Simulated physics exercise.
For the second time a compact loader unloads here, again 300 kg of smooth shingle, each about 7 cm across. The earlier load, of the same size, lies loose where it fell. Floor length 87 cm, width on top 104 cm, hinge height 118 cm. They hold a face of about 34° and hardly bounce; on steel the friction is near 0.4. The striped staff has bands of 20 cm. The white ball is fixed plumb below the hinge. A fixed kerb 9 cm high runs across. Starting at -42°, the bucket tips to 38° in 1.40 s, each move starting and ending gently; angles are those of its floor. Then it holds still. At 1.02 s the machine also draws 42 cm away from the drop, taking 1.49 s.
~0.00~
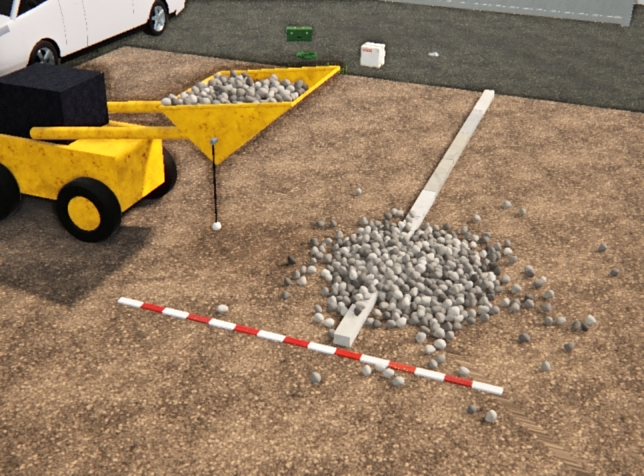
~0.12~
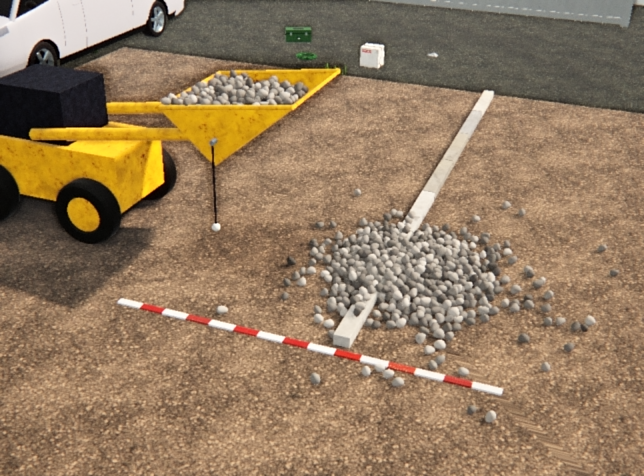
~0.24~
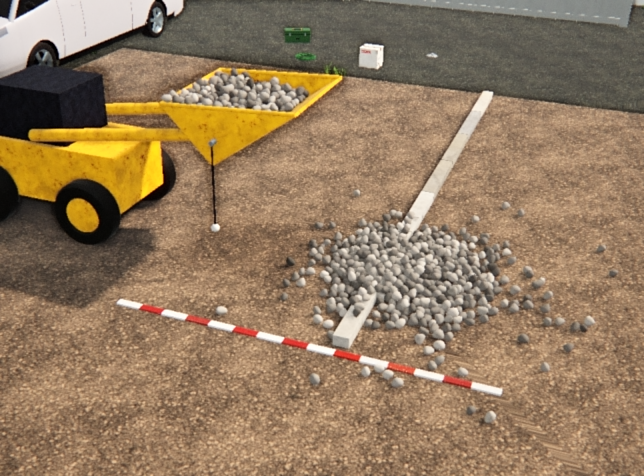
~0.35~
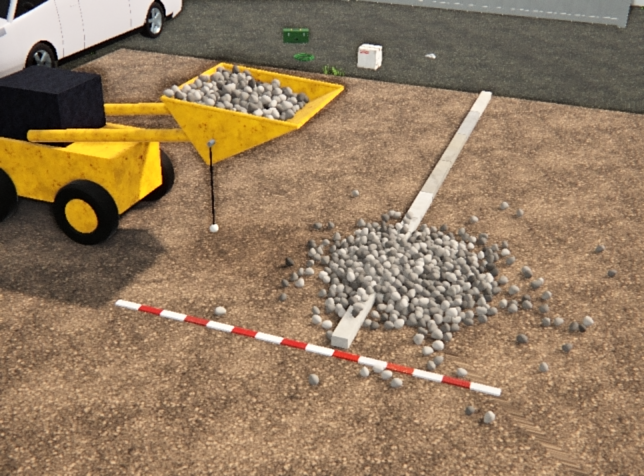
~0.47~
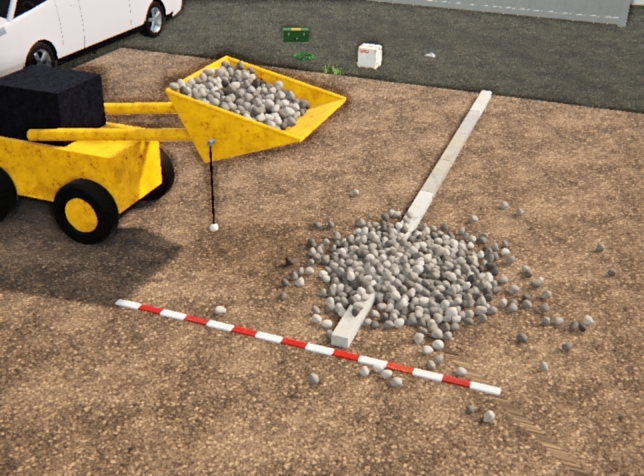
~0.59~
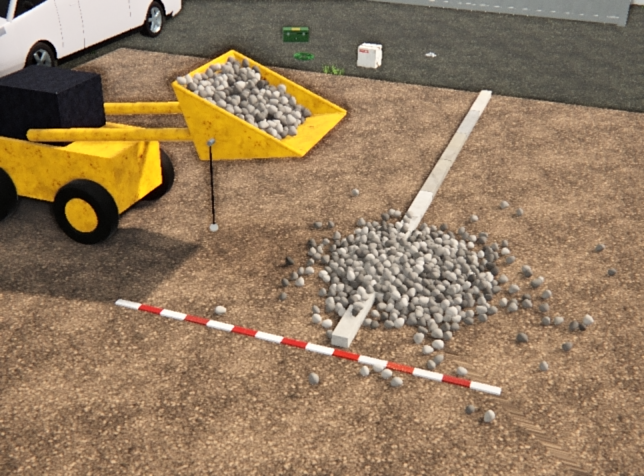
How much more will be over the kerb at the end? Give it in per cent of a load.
Roughly 2 per cent of a load more.
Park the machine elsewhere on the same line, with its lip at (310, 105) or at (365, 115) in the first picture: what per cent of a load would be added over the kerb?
First some 10, then 55 per cent.
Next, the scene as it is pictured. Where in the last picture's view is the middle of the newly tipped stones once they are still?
Near (326, 252).
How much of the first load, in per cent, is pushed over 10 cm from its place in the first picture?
About 5 per cent.
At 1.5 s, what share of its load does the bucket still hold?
It holds some 35 per cent.
After 1.0 s the floor is at 26°; in per cent of one load, 100 in the bucket, 36 on this side of the kerb, 65 over the kerb; the foremost stones are at (611, 314).
After 1.5 s the floor is at 38°; in per cent of one load, 37 in the bucket, 99 on this side of the kerb, 65 over the kerb; the foremost stones are at (611, 314).
After 3.0 s the floor is at 38°; in per cent of one load, 0 in the bucket, 133 on this side of the kerb, 67 over the kerb; the foremost stones are at (611, 314).
After 5.4 s the floor is at 38°; in per cent of one load, 0 in the bucket, 133 on this side of the kerb, 67 over the kerb; the foremost stones are at (611, 314). Net gain over the kerb, 2.
